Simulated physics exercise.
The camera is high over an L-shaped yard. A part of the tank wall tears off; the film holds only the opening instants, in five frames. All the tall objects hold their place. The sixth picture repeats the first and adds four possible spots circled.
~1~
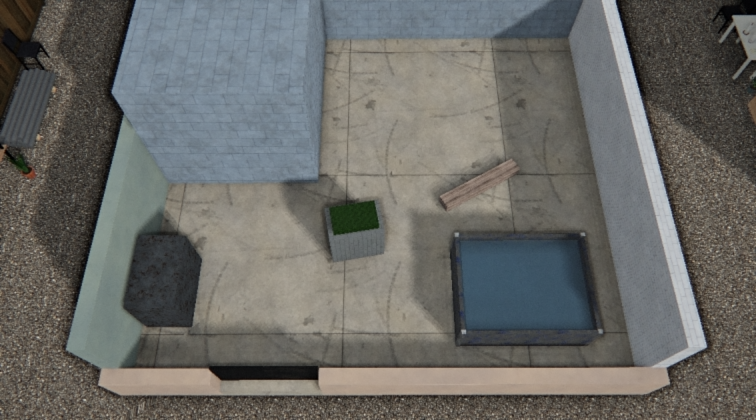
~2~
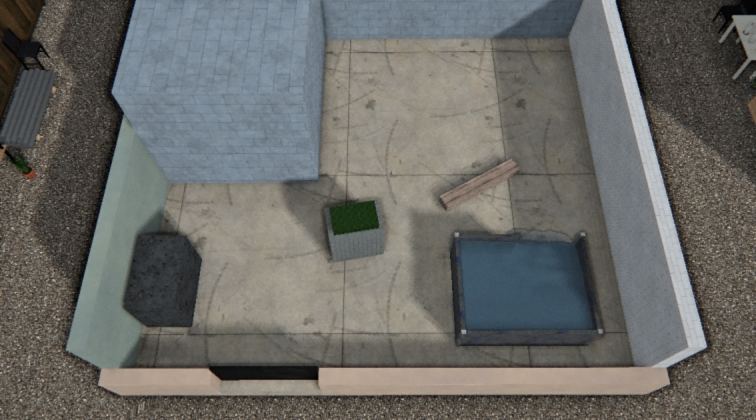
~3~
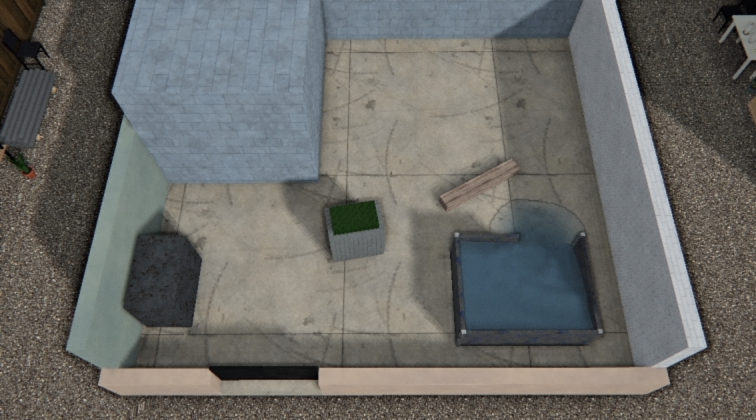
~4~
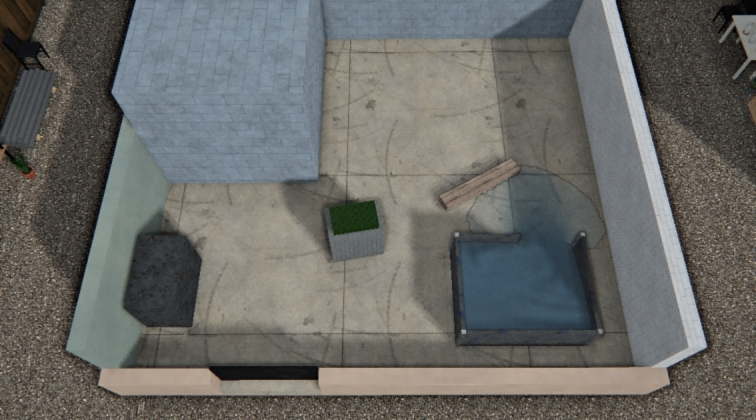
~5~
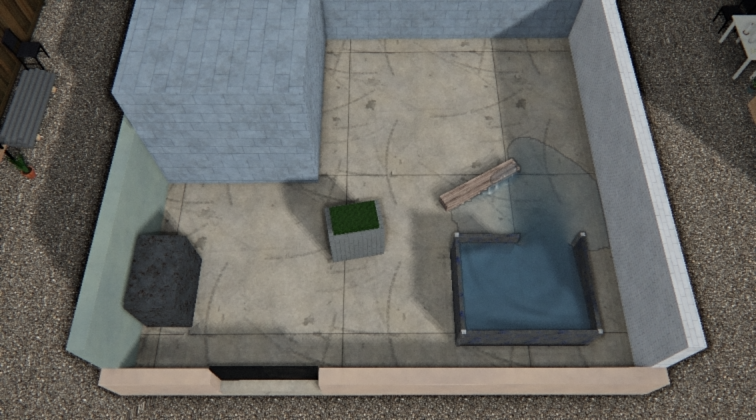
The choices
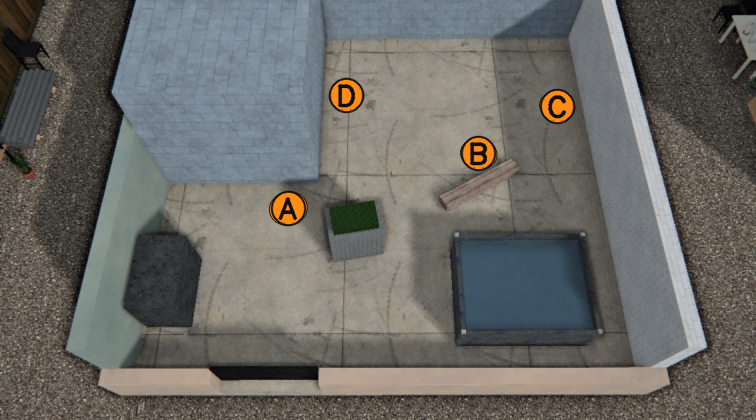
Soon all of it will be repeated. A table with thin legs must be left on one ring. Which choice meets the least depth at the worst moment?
Place B.
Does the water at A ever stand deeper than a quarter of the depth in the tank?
No.
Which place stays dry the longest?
Here it is place A.
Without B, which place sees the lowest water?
That would be A.
On the marked copy, A at (288, 208); B at (478, 153); C at (557, 106); D at (346, 95).
Choosing A, the water peaks at about 11 % of the depth that stood in the tank.
Choosing B, the water peaks at about 6 % of the depth that stood in the tank.
Choosing C, the water peaks at about 27 % of the depth that stood in the tank.
Choosing D, the water peaks at about 24 % of the depth that stood in the tank.
